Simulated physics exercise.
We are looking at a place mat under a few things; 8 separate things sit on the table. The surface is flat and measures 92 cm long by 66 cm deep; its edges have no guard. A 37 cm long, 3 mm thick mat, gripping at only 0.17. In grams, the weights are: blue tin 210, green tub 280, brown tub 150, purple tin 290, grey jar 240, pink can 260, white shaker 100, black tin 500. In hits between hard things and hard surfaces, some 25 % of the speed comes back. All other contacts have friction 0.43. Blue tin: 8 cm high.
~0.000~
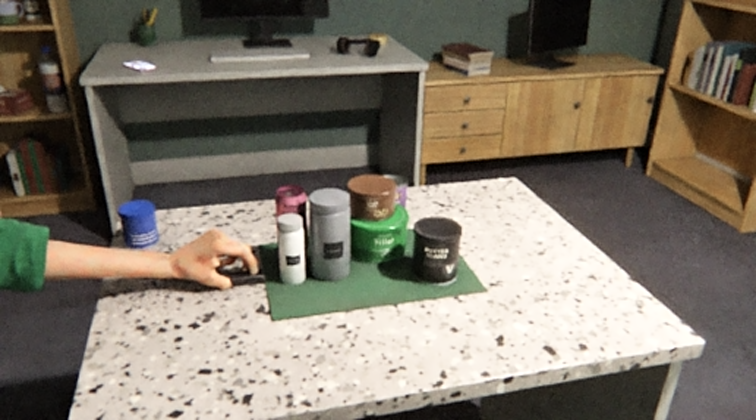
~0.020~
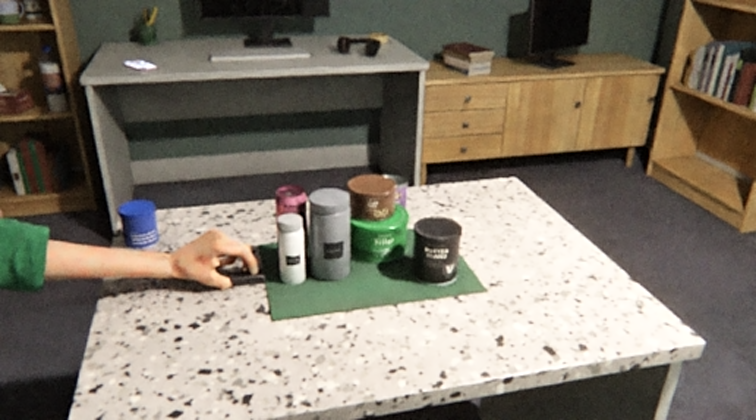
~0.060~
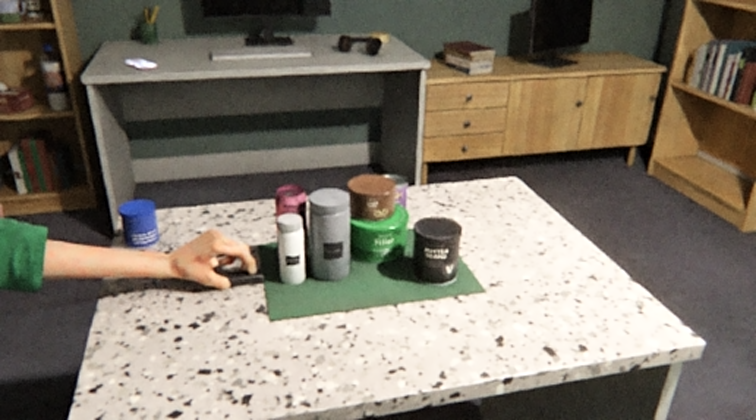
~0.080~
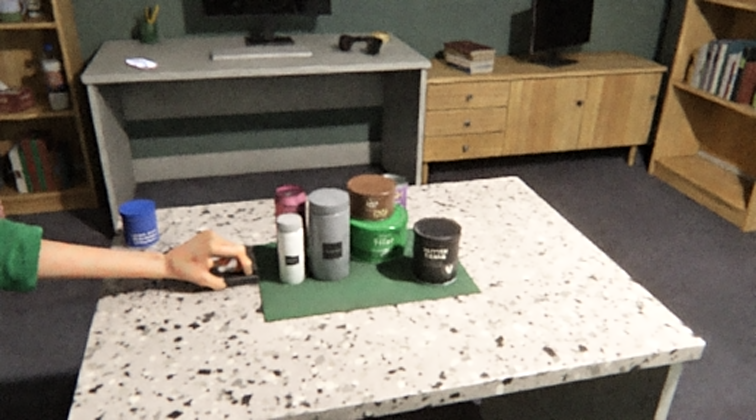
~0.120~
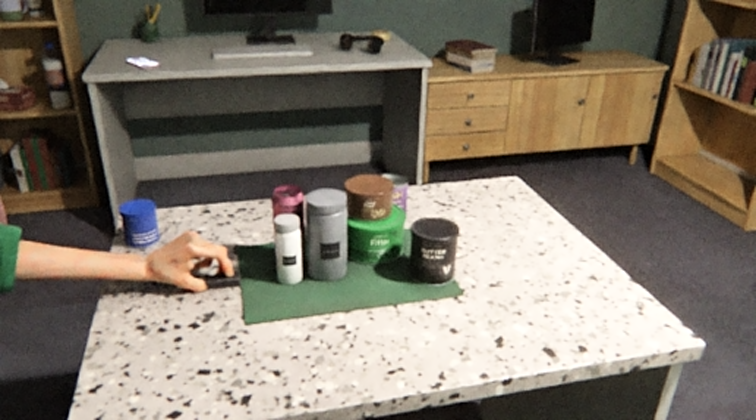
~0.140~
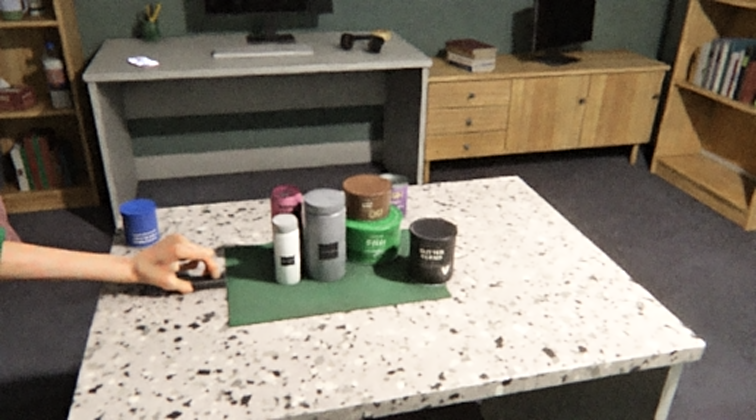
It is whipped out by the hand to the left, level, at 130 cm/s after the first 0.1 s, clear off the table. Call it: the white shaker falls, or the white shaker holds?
It falls.
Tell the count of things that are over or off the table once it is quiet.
3.
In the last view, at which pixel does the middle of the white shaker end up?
Around (133, 284).
After 0.34 s, mat out by 32 cm; white shaker slid 8 cm near (247, 254); green tub slid 10 cm; brown tub slid 9 cm.
After 0.44 s, mat out by 46 cm; white shaker slid 13 cm near (211, 258); grey jar leaning 5°; pink can slid 13 cm.
After 0.74 s, mat out by 84 cm; white shaker on its side near (133, 287); pink can on its side; grey jar leaning 26°.
At rest (2.4 s), tipped over on the table, grey jar, pink can and white shaker; not toppled but over 6 cm from the start, green tub and brown tub; the other 3 in place, give or take 6 cm. Seen from the same camera at the end, white shaker near (133, 284).
